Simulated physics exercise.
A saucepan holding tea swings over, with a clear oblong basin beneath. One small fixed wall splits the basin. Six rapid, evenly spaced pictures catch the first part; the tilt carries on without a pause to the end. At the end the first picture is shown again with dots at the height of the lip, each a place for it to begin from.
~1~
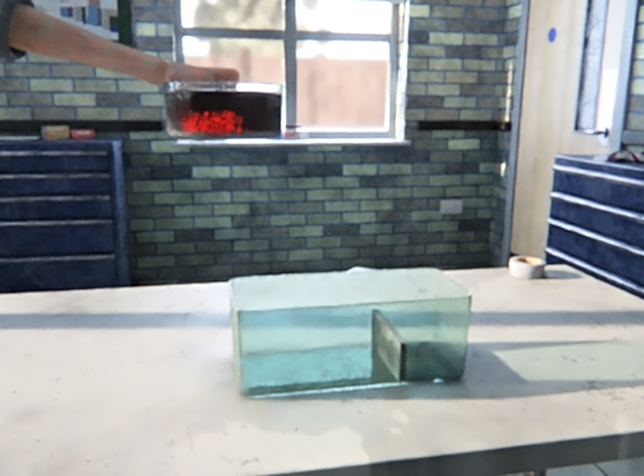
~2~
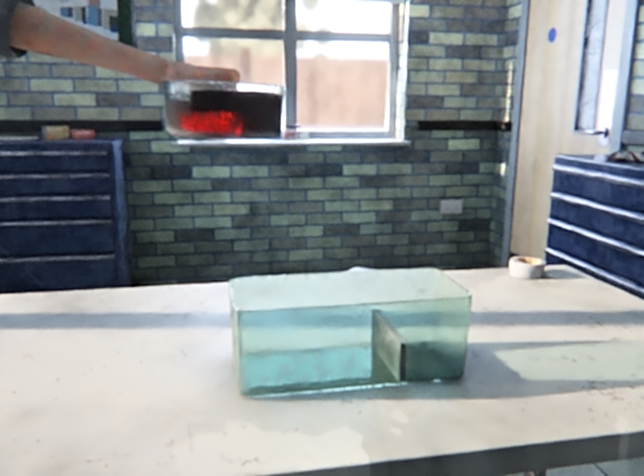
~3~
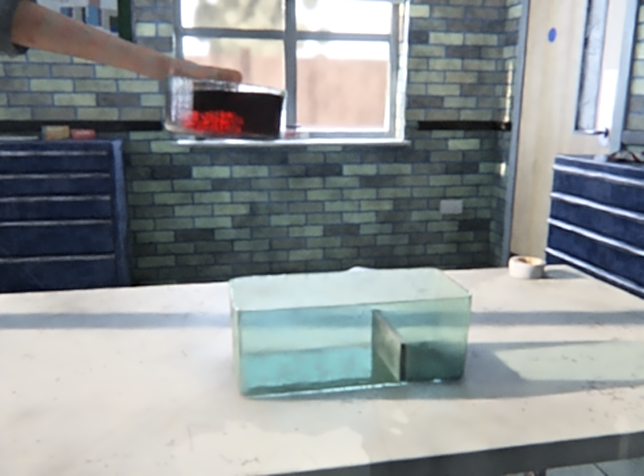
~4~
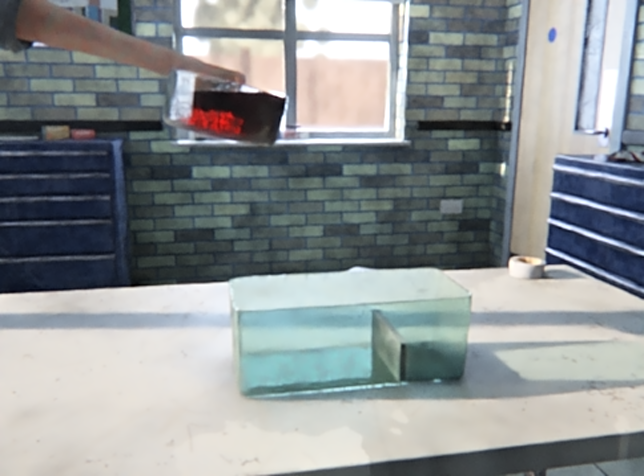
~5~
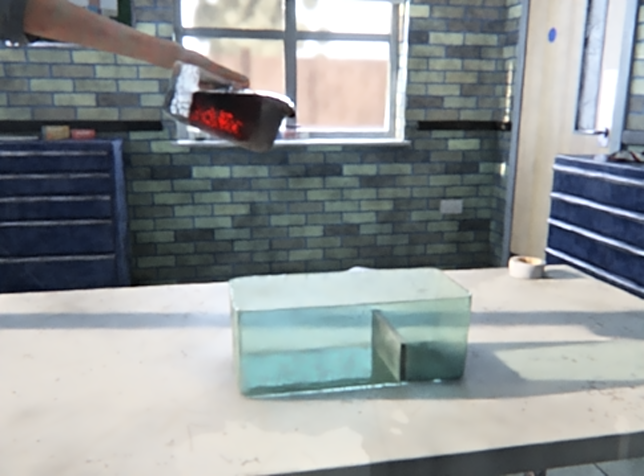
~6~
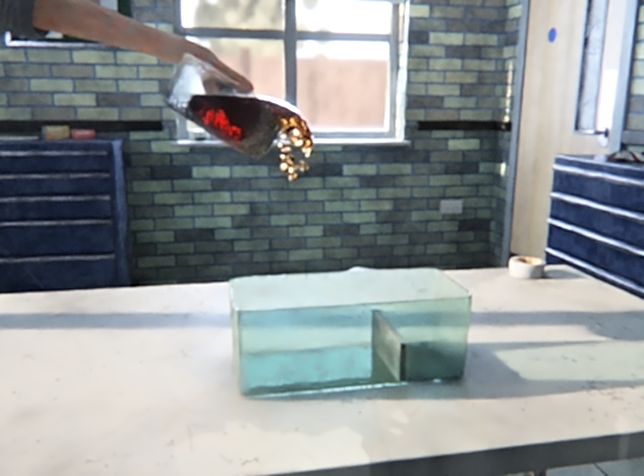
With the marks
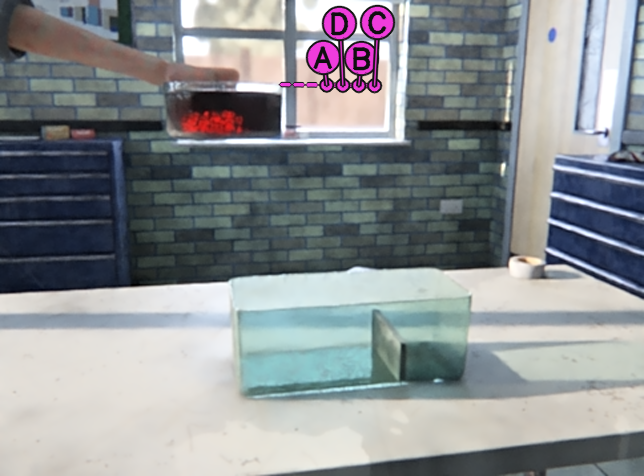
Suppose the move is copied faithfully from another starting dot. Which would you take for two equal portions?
Best: A.
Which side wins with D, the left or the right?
The right side.
On the marked copy, A at (326, 85); B at (358, 85); C at (374, 85); D at (342, 85).
For place A, about 49 % ends left of the wall and 49 % right of it.
For place B, about 29 % ends left of the wall and 69 % right of it.
For place C, about 25 % ends left of the wall and 73 % right of it; 3 % is lost outside.
For place D, about 33 % ends left of the wall and 65 % right of it.
